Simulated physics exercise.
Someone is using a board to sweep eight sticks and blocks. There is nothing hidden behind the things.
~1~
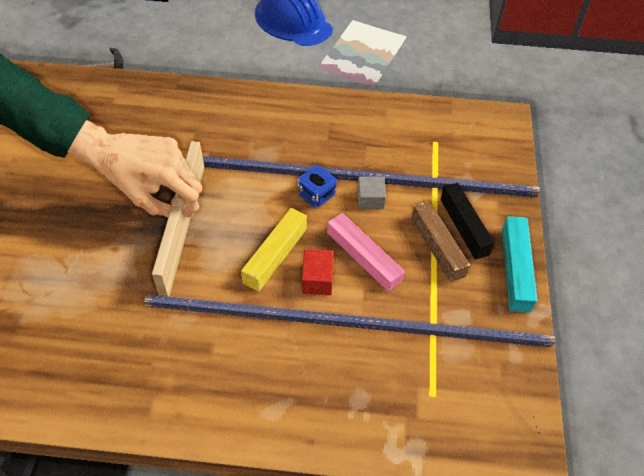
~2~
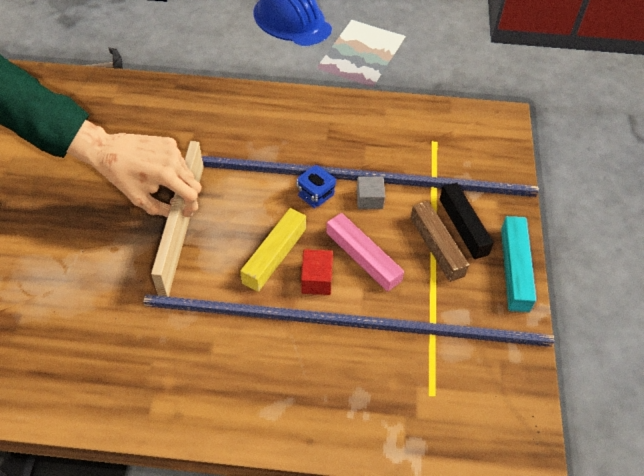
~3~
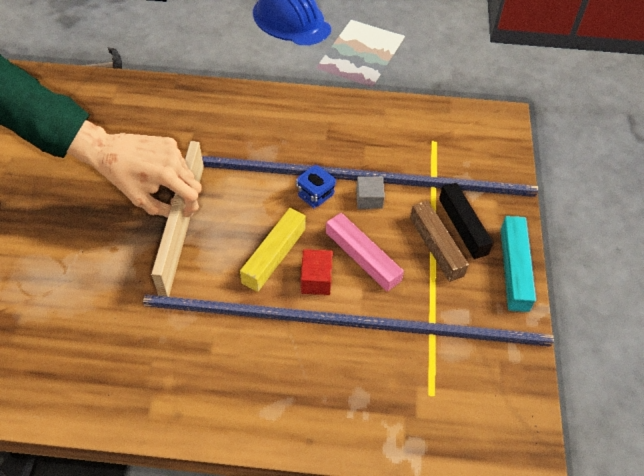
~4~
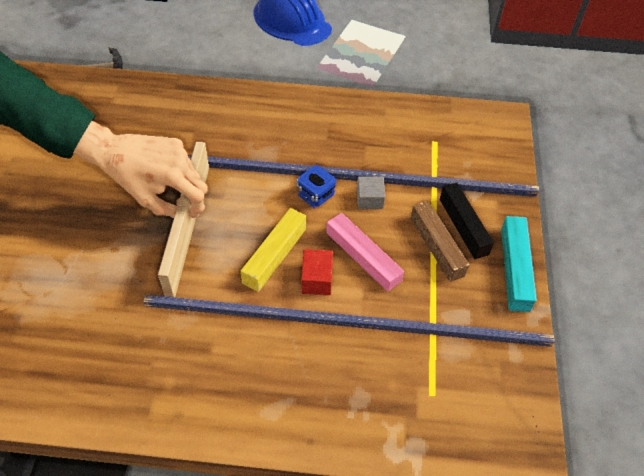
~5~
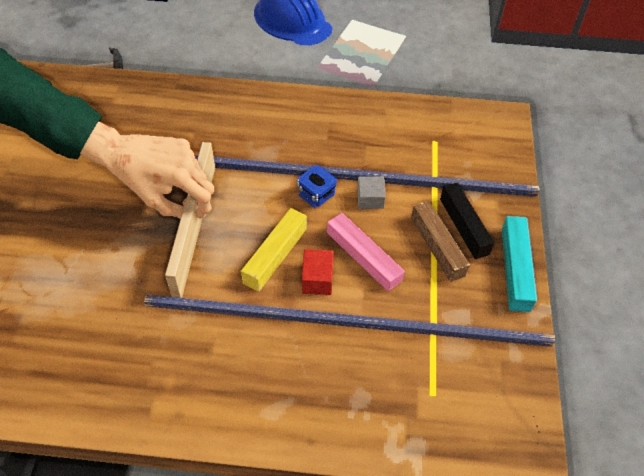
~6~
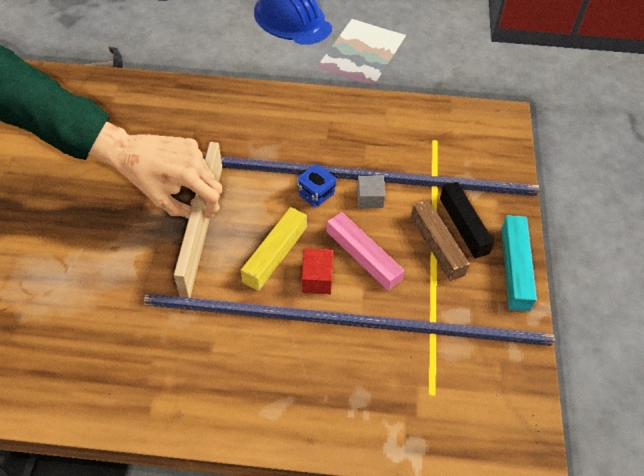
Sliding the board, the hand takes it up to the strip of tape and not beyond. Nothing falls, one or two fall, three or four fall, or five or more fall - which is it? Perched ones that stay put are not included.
I expect not one of them will drop off.
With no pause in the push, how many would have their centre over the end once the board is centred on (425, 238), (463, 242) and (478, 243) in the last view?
Respectively, 0, 1 and 2.
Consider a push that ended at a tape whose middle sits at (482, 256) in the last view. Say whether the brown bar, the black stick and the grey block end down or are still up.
Here the brown bar remains in place while the black stick drops down and the grey block remains in place.
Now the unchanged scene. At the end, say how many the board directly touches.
Well, it touches 2.
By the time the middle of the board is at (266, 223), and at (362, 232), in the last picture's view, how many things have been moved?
At the first spot the count is 1, and at the second it is 5.
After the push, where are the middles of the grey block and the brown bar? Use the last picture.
Roughly (477, 195); the other one roughly (493, 239).
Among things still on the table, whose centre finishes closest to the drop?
That's the turquoise stick.
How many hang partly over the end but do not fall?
Overhang count: 1.
Early on, none off yet; turquoise stick at rest near (518, 262); black stick at rest near (466, 219); brown bar at rest near (439, 239).
Finally, the number that fall off is zero.
